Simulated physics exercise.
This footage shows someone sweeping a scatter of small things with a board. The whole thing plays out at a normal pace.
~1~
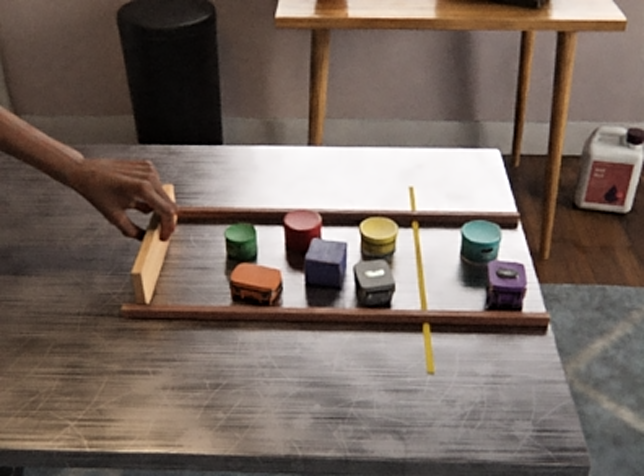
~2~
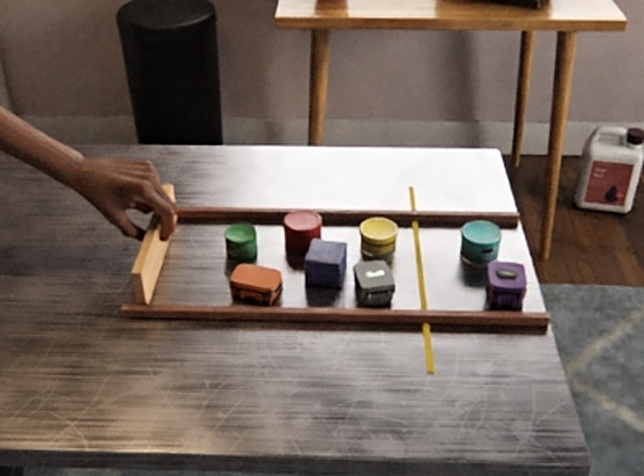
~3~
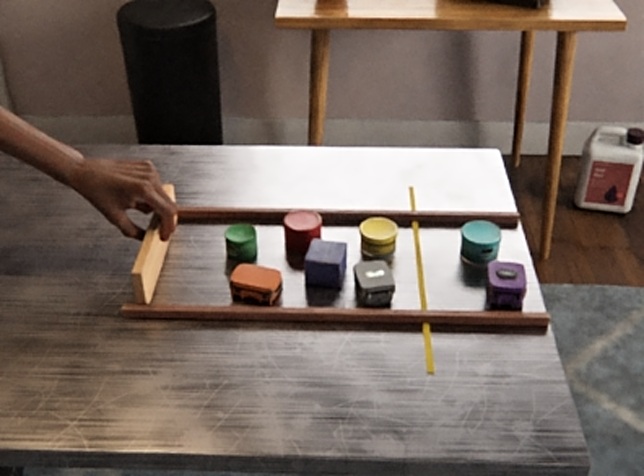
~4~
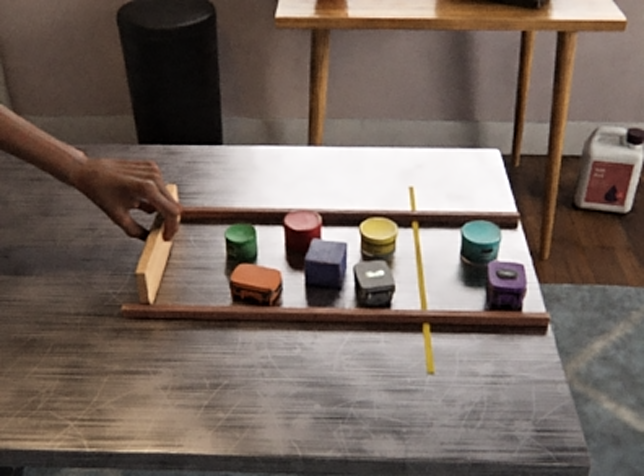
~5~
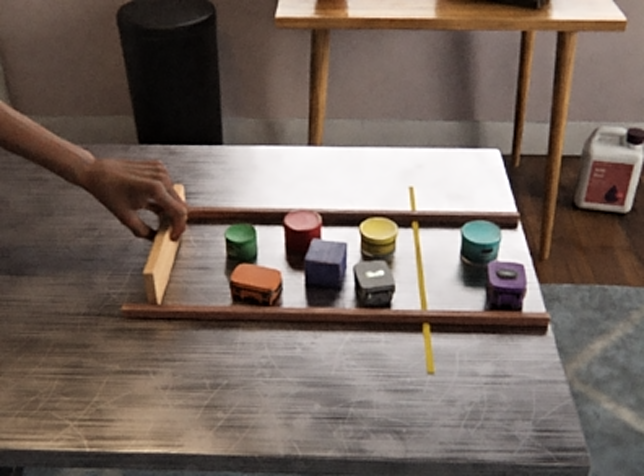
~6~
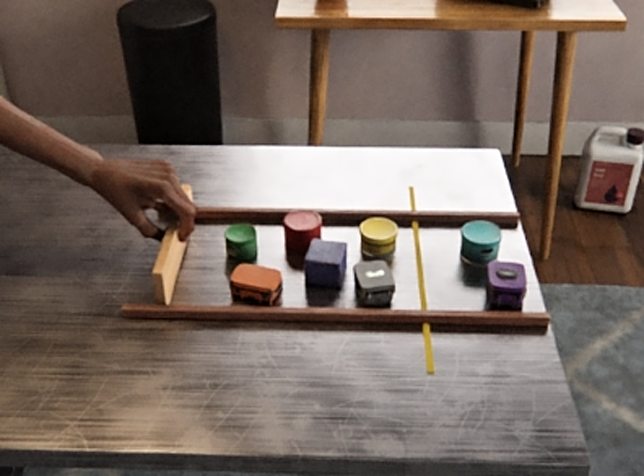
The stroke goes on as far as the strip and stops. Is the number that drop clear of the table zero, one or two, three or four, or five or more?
Missing: None.
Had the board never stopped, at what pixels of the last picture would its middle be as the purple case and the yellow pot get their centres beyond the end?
The middle is at (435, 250) when it's the purple case, and at (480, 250) when it's the yellow pot.
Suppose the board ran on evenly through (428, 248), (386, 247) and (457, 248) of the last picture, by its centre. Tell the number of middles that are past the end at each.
The counts would come out as 0, 0 and 2.
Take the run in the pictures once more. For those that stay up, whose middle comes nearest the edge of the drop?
The purple case finishes closest.
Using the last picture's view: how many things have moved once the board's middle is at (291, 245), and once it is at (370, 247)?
Counting first: 5, next 6.
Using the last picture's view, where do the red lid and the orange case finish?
Final positions: Near (435, 225); near (449, 291).
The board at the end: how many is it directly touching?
My count gives 3.
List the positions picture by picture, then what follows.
In the first frame, purple case (506, 285); turquoise pot (480, 243); yellow pot (378, 237); board (156, 243); tape (420, 265).
In the second frame, turquoise pot (480, 243); green tub (241, 242).
In the third frame, yellow pot (378, 238); orange case (257, 285).
In the fourth frame, purple case (506, 285); blue block (326, 263).
In the fifth frame, turquoise pot (480, 243); board (167, 243).
In the sixth frame, purple case (506, 285); turquoise pot (480, 243); yellow pot (378, 238); board (175, 243); tape (420, 265).
Soon after, none off yet; purple case at rest near (506, 285); turquoise pot at rest near (480, 243); yellow pot at rest near (378, 238).
At rest, the number that fall off is zero.
